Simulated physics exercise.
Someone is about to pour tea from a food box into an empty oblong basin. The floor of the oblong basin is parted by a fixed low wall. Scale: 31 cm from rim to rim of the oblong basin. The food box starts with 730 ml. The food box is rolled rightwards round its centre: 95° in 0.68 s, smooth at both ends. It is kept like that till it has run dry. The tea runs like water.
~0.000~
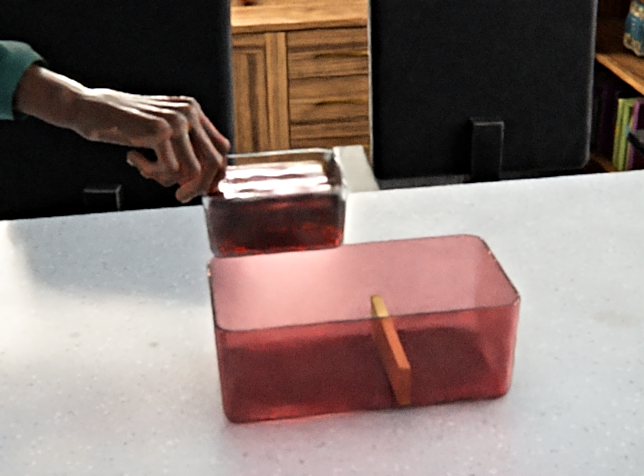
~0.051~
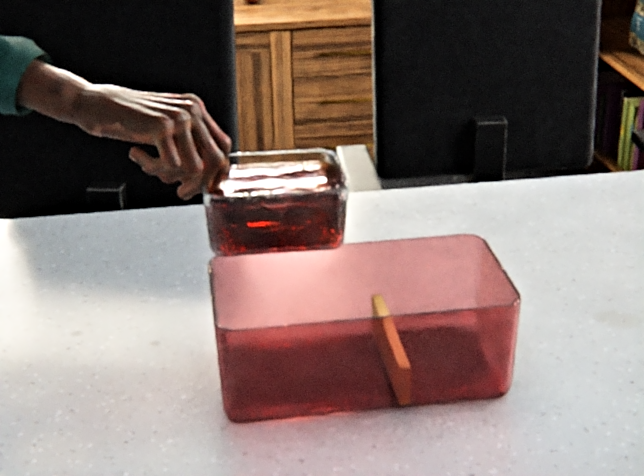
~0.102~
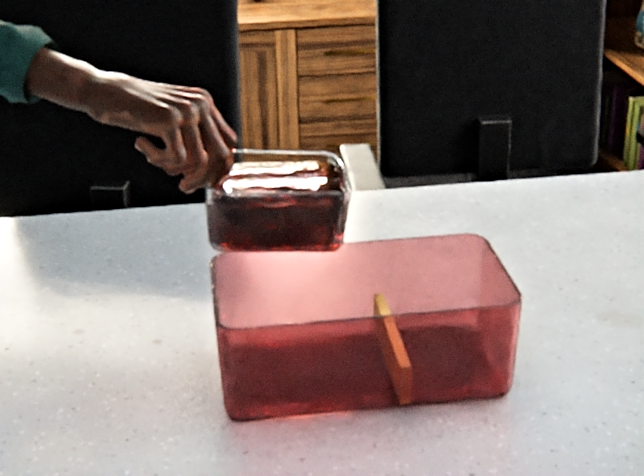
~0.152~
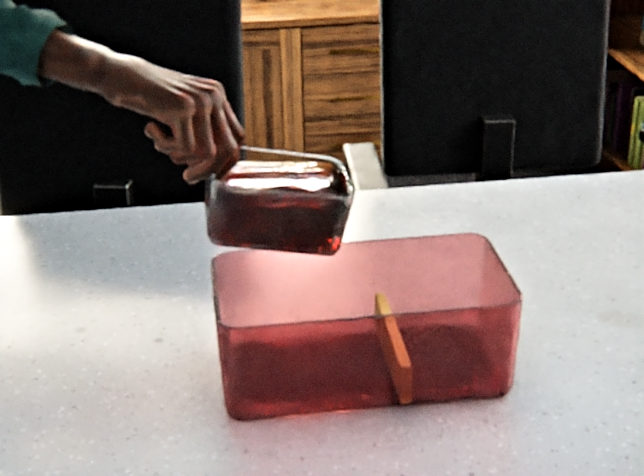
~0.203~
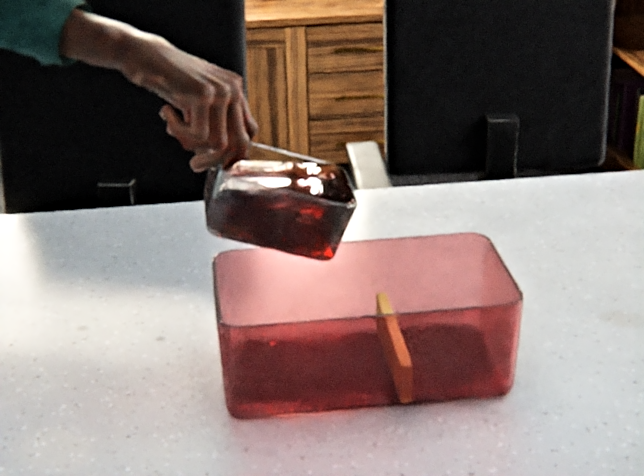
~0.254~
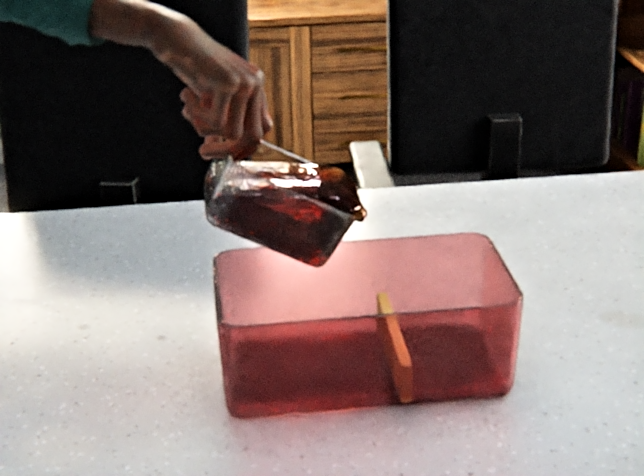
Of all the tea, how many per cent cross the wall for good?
The far part has some 51 per cent.
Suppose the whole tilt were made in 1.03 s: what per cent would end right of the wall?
Then about 65 per cent.
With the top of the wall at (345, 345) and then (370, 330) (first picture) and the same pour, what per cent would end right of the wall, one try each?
First 80, then 75 per cent.
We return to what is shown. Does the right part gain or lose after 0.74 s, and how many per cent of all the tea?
It goes down by about 1.
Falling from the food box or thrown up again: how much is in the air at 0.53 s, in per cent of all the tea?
About 28 per cent.
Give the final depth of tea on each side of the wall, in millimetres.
Left about 12 mm, right about 22 mm.
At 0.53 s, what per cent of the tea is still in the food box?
About 24 per cent.
After 0.53 s the tilt is 84° and 23 per cent is still to pour, 13 is left of the wall and 35 right of it.
After 0.74 s the tilt is 95° and 6 per cent is still to pour, 37 is left of the wall and 53 right of it.
After 0.95 s the tilt is 95° and 2 per cent is still to pour, 46 is left of the wall and 51 right of it.
After 1.18 s the tilt is 95° and 0 per cent is still to pour, 48 is left of the wall and 51 right of it.
In the end 48 per cent lies left of the wall, 51 right of it and 1 outside.
